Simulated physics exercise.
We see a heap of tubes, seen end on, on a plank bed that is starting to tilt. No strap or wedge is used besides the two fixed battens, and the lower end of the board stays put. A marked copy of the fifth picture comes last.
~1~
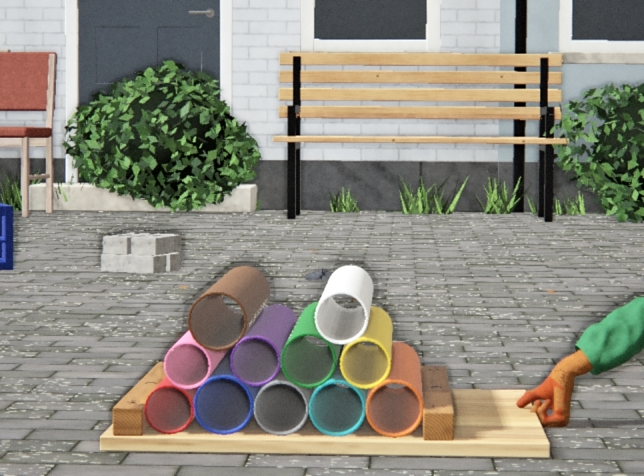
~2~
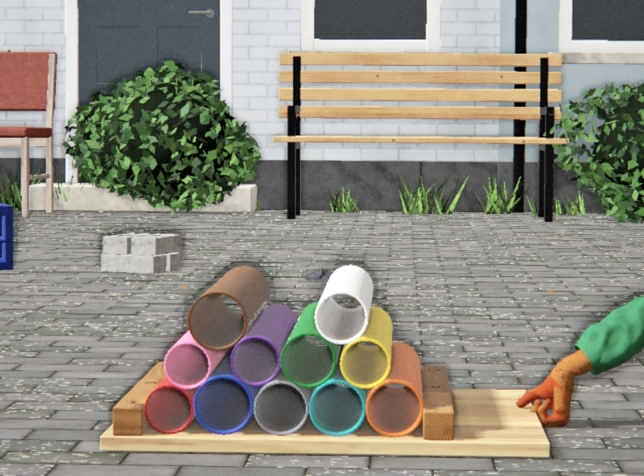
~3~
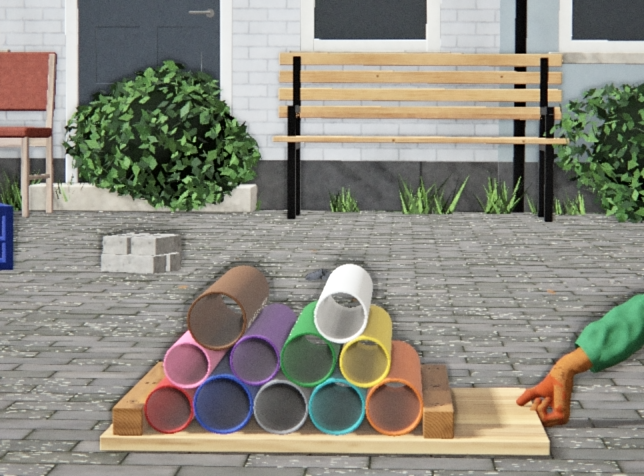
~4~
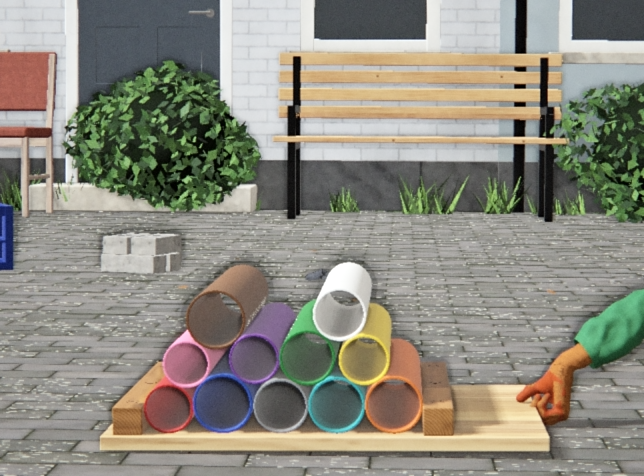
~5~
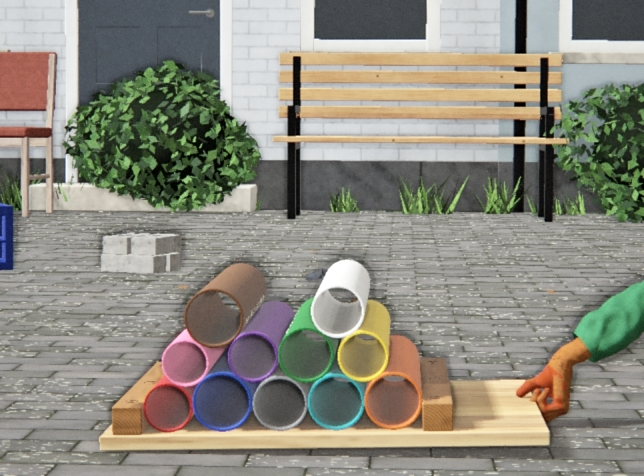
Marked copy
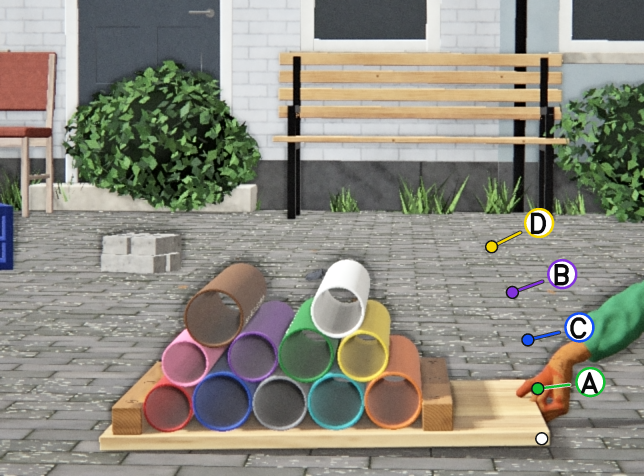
Stacked colourful tubes resting on a wooden plank as a gloved hand at the right end tilts it very slightly.
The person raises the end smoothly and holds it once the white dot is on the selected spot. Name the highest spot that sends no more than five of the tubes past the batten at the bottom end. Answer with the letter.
The last mark within the limit is D.
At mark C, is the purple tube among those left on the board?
Yes, with C.
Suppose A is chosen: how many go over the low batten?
With A, none.
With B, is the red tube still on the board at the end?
Yes, with B.
On the marked copy, A at (538, 388); B at (513, 292); C at (528, 340); D at (492, 247); the white dot at (542, 439).
Following D. Soon after the start, board at 16°.
Later, board at 27°.
In the end, board at 27°, two over the low batten (pink, brown).
As for the rest, A none over the low batten; B two over the low batten (pink, brown); C two over the low batten (pink, brown).
